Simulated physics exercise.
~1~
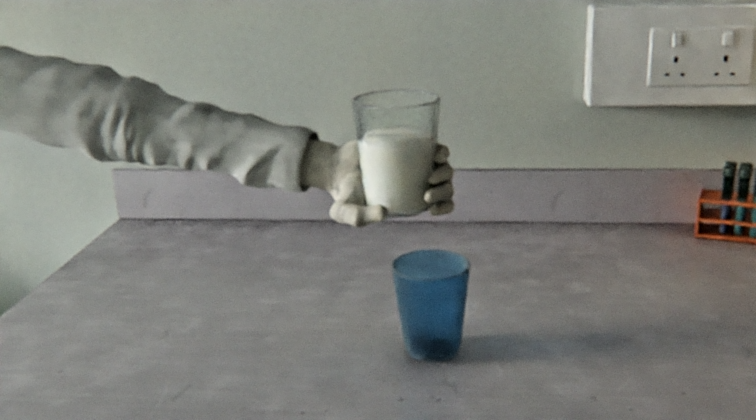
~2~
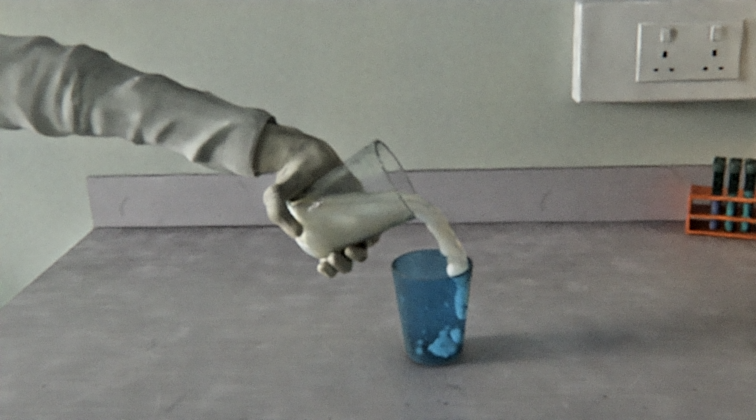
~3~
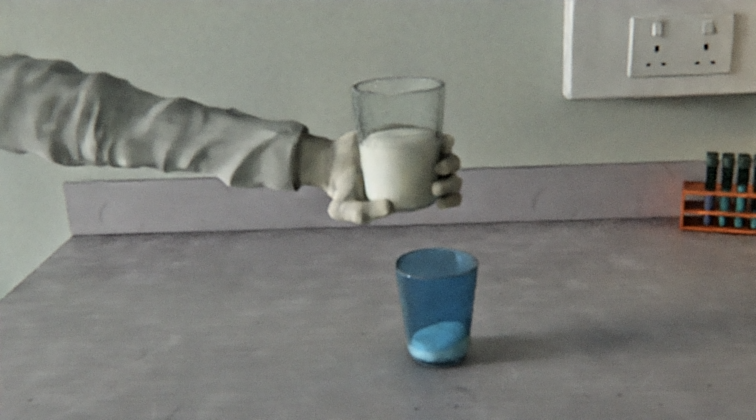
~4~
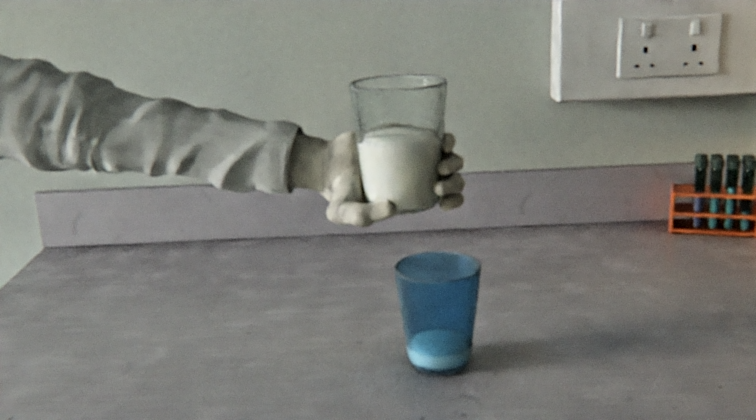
On a grey worktop, a gloved hand tips milk from a clear glass into a blue tumbler, then rights it, still partly full.
